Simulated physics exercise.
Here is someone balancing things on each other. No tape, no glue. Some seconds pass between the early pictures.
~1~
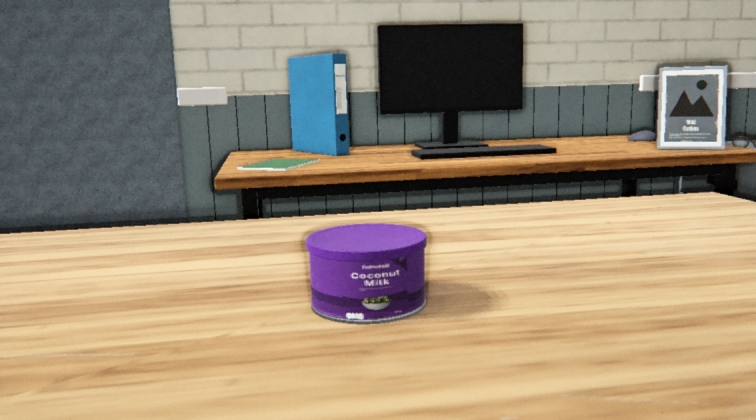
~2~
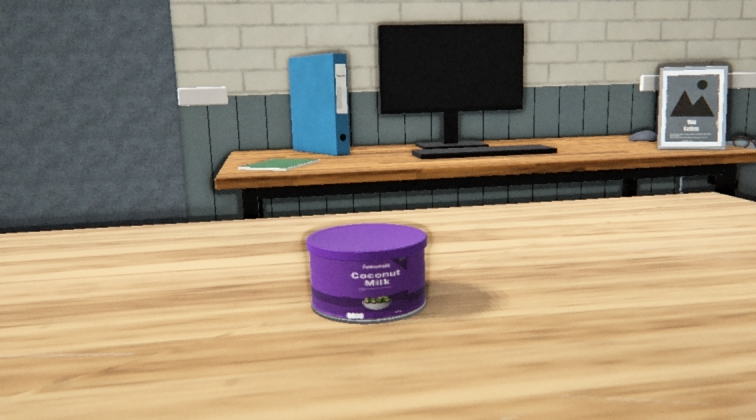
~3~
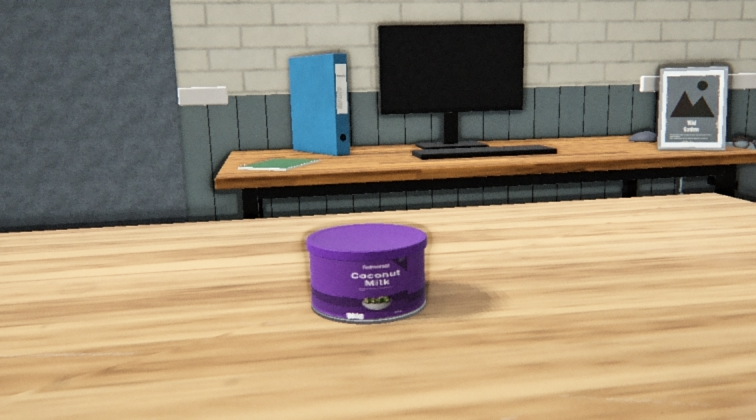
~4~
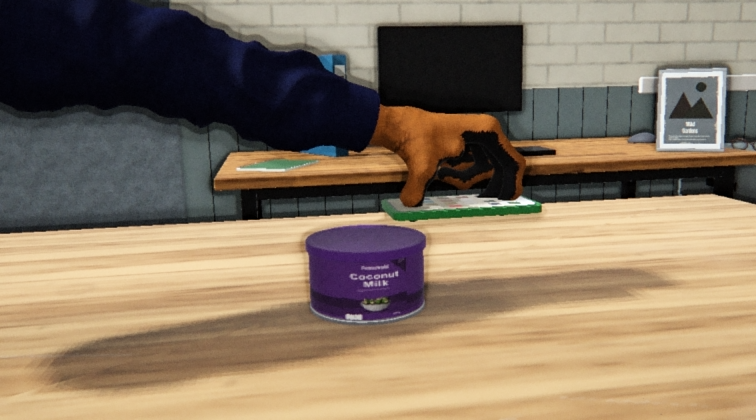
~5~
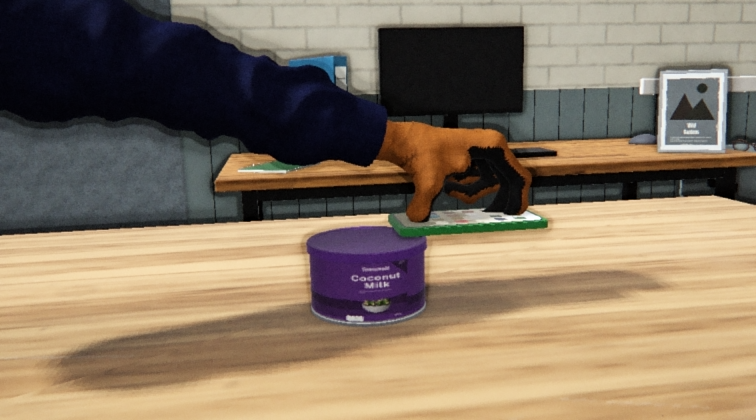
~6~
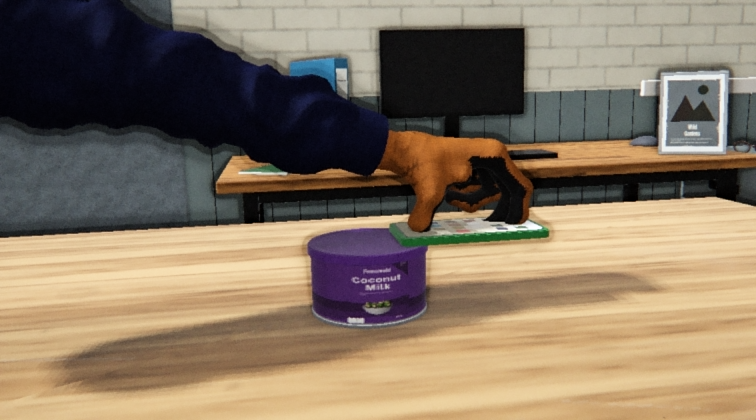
In this clip, a purple coconut milk tub sits still on a wooden table until a dark-sleeved arm appears from the left, lowers a flat green object slightly, and sets it on the tub's right edge, still holding it.
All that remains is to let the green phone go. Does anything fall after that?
The pile loses its balance.
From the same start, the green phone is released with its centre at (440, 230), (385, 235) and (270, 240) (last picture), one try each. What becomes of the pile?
First, it loses its balance; second, it keeps its balance; third, it gives way.
Then, 0.20 s later than the last frame, green phone tilted by 34° near (465, 256).
Then, 0.30 s later than the last frame, green phone tilted by 38° near (460, 256).
Then, 0.70 s later than the last frame, green phone resting near (460, 256).
When it is over, lying over in the pile, green phone; purple tub as before. End places, in pixels of the last picture, green phone near (460, 256). The pile comes apart.
